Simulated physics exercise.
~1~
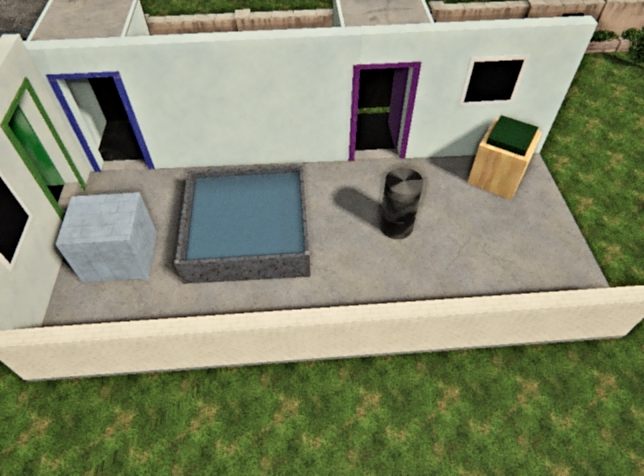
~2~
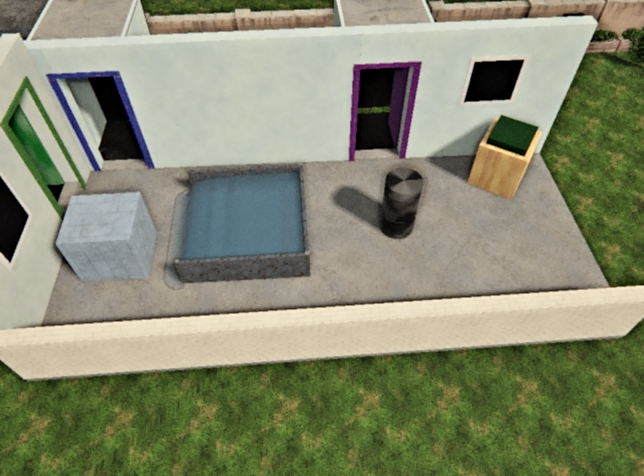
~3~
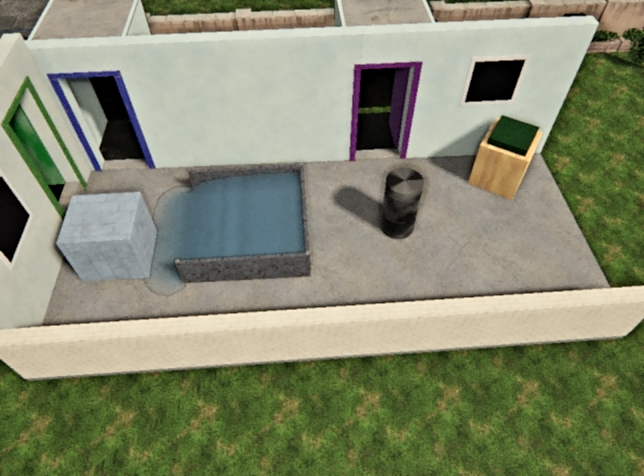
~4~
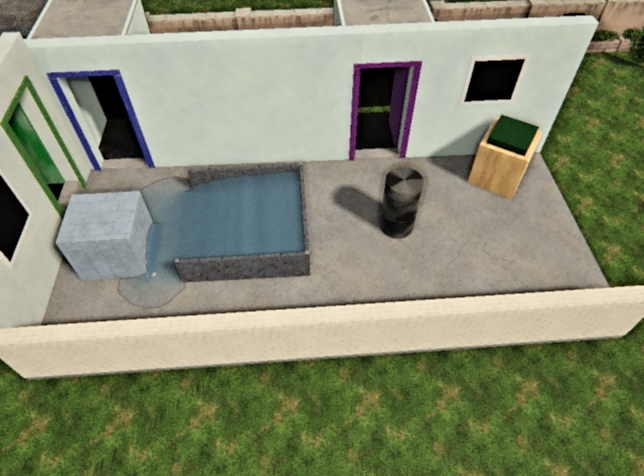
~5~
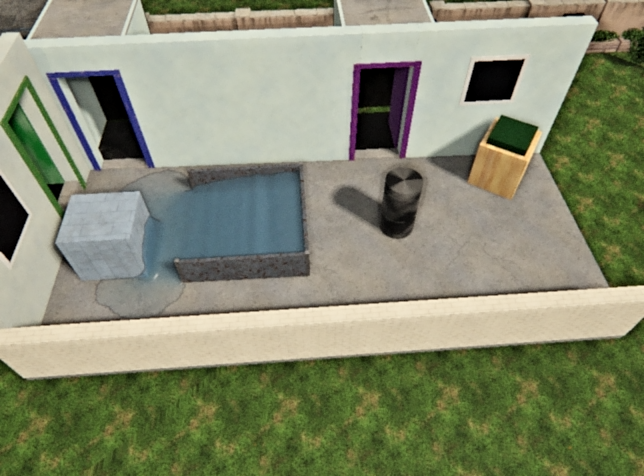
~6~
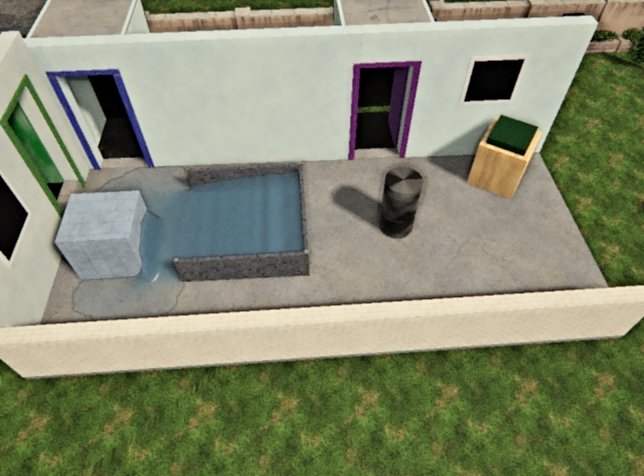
Water tank in a walled yard losing its left side, water pouring out leftward and spreading around a pale grey block.
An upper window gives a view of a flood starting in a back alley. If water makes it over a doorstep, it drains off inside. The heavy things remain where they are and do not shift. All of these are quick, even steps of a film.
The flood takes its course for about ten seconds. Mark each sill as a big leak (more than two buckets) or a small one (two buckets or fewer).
Purple door: Small; blue door: Big; green door: Small.
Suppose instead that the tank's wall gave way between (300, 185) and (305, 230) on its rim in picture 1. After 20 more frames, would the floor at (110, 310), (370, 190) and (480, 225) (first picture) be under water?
Listed order gives left alone; sopping; sopping.
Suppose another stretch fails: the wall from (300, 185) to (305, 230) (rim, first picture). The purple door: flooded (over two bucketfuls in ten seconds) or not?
As I see it, the purple door tops the mark.
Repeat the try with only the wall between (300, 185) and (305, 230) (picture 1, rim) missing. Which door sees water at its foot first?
The one in purple.
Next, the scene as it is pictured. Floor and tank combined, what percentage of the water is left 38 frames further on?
Estimate: Close to 84 %.
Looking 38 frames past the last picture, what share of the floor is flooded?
That works out to some 60 in a hundred.
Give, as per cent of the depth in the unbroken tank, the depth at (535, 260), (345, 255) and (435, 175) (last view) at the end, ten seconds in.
Estimated readings in sequence: 4, 2, 6 percent.
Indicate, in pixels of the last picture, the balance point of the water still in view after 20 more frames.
The water centres close to (184, 242).
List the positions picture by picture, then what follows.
Still water in the water tank at (245, 213), in the first picture.
Water pours out at (191, 228) and has run to (173, 284), in the second picture.
The front is at (165, 290), out from the gap at (192, 229), in the third picture.
Water pours out at (191, 229) and has run to (126, 292), in the fourth picture.
The front is at (109, 299), out from the gap at (191, 229), in the fifth picture.
The front is at a hidden place, out from the gap at (191, 229), in the sixth picture.
A moment on, water covers 25 % of the floor; the purple door not reached, the blue door wet at the sill, nothing in, the green door wet at the sill, nothing in.
Next, water covers 30 % of the floor; the purple door not reached, the blue door over two buckets in, the green door wet at the sill, nothing in.
Then, water covers 40 % of the floor; the purple door not reached, the blue door far over two buckets in, the green door wet at the sill, nothing in.
Later, water covers 60 % of the floor; the purple door wet at the sill, nothing in, the blue door far over two buckets in, the green door wet at the sill, nothing in.
In the end, water covers 85 % of the floor; the purple door wet at the sill, nothing in, the blue door far over two buckets in, the green door wet at the sill, nothing in.
